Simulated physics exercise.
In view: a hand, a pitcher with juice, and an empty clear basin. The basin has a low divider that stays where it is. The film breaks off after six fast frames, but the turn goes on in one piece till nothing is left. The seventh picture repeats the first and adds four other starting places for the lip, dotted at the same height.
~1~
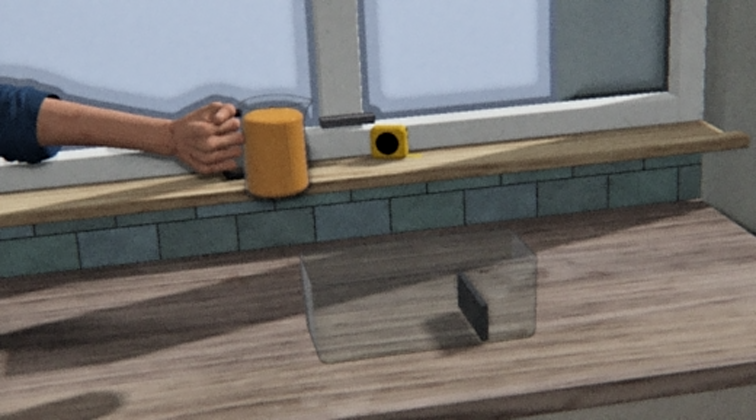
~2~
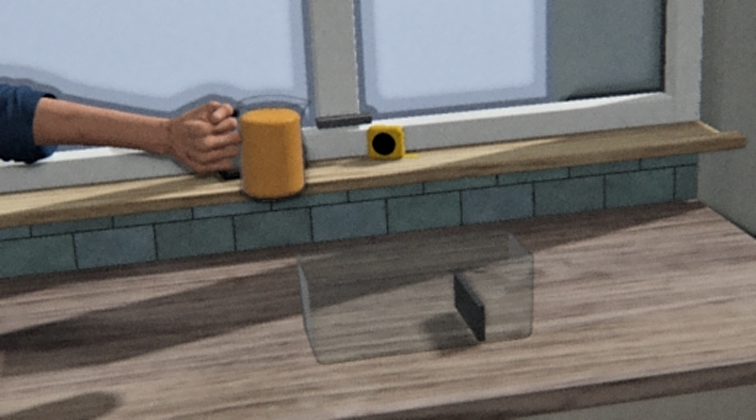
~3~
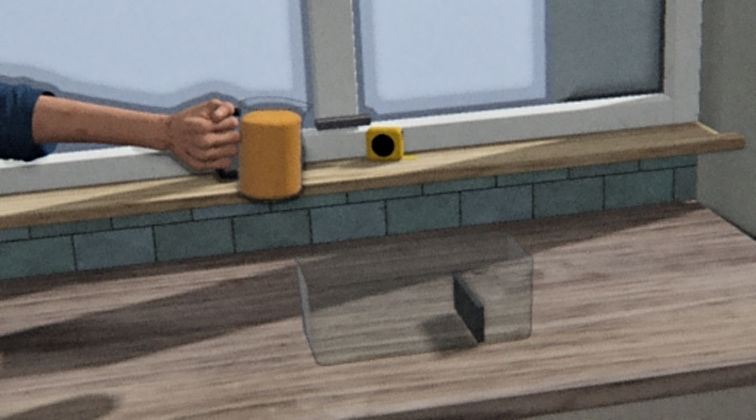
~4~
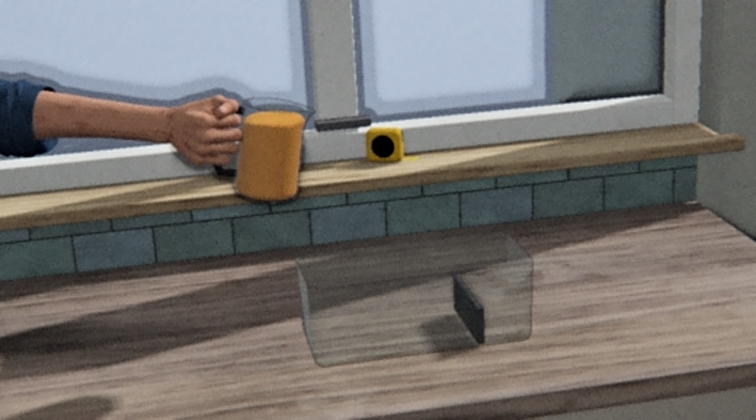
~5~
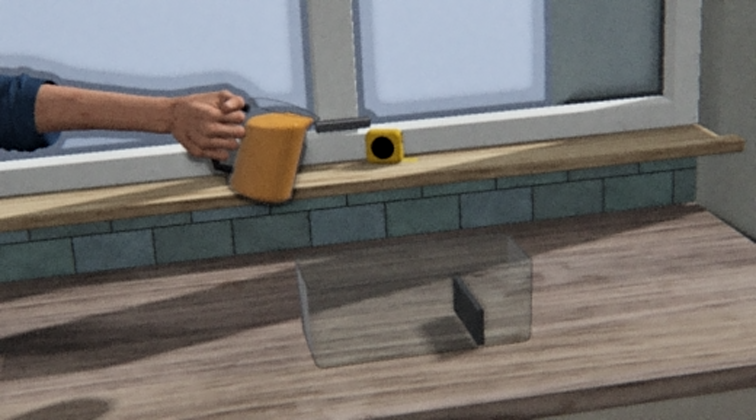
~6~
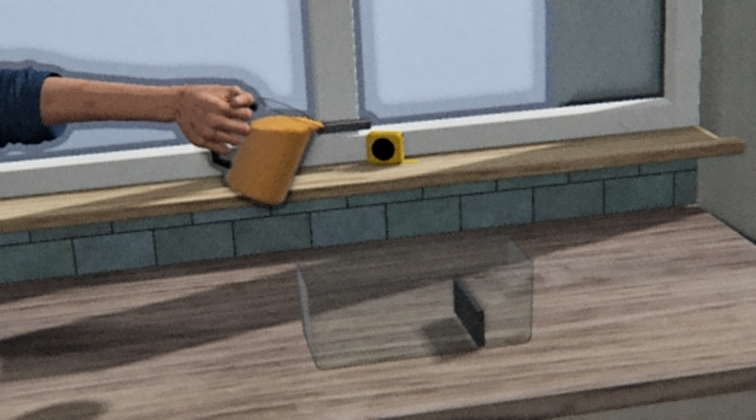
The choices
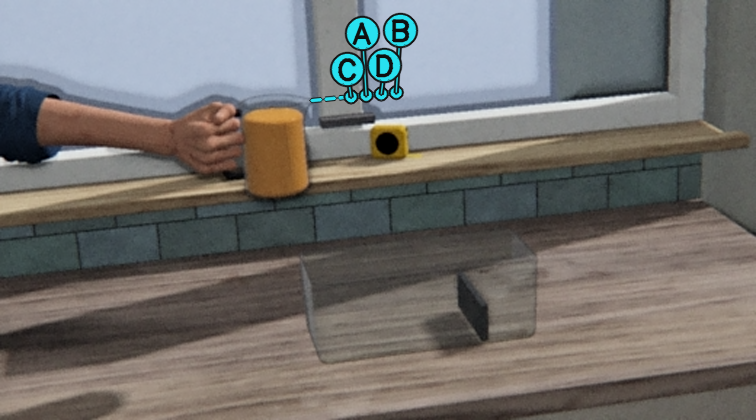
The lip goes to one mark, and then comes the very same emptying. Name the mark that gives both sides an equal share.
Choose B.
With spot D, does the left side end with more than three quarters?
Yes, it does.
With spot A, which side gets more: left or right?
The left side.
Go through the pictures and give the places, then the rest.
Upright, lip at (312, 100); basin from (318, 363) to (535, 335); top of the wall at (472, 288); nothing has left yet.
Upright, lip at (309, 101); nothing has left yet.
Tipped about 5°, lip at (311, 105); nothing has left yet.
Tipped about 10°, lip at (315, 110); nothing has left yet.
Tipped about 18°, lip at (319, 118); nothing has left yet.
Tipped about 27°, lip at (324, 127); nothing has left yet.
On the marked copy, A at (366, 95); B at (396, 92); C at (351, 96); D at (381, 93).
For spot A, about 94 % ends left of the wall and 3 % right of it; 3 % is lost outside.
For spot B, about 48 % ends left of the wall and 50 % right of it.
For spot C, about 95 % ends left of the wall and 3 % right of it; 3 % is lost outside.
For spot D, about 93 % ends left of the wall and 4 % right of it; 3 % is lost outside.
